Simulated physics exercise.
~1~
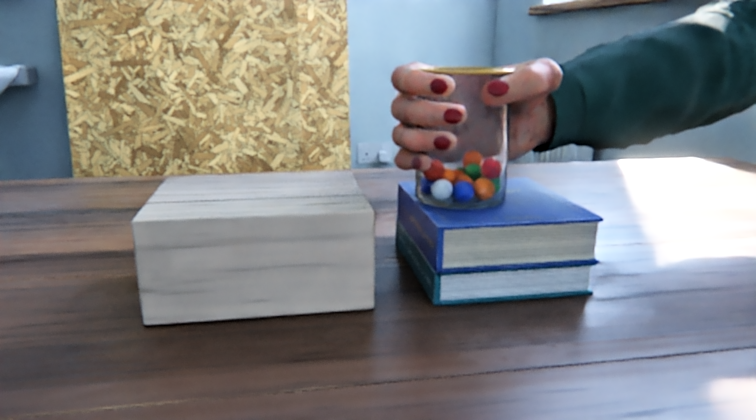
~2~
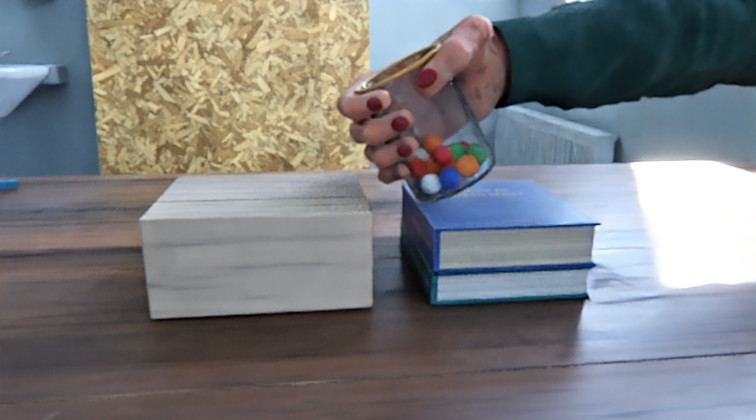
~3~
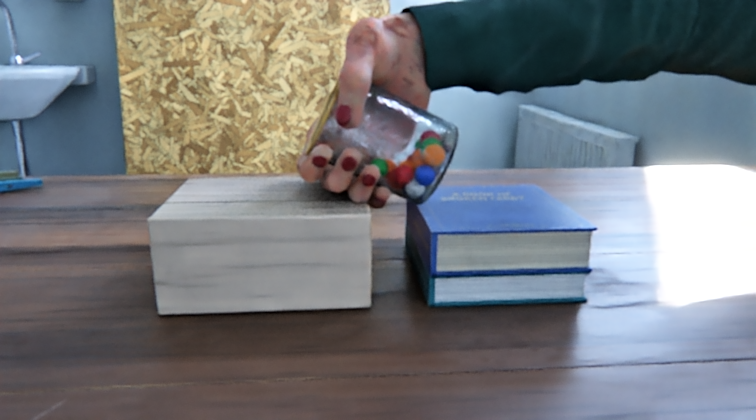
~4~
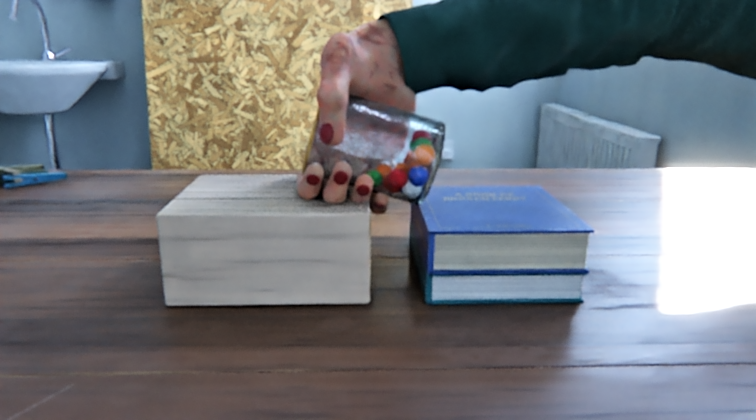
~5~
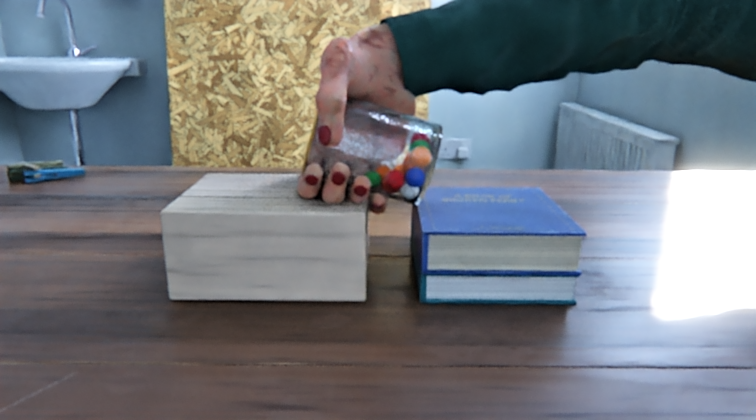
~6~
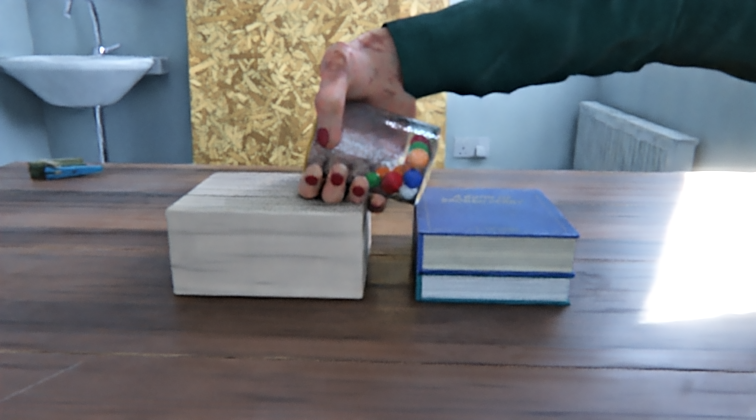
On a dark wooden table, a hand with red nails lifted a glass of colorful balls off two blue books, tipped it over to the left and rested it against a pale wooden block, with all the balls still inside.
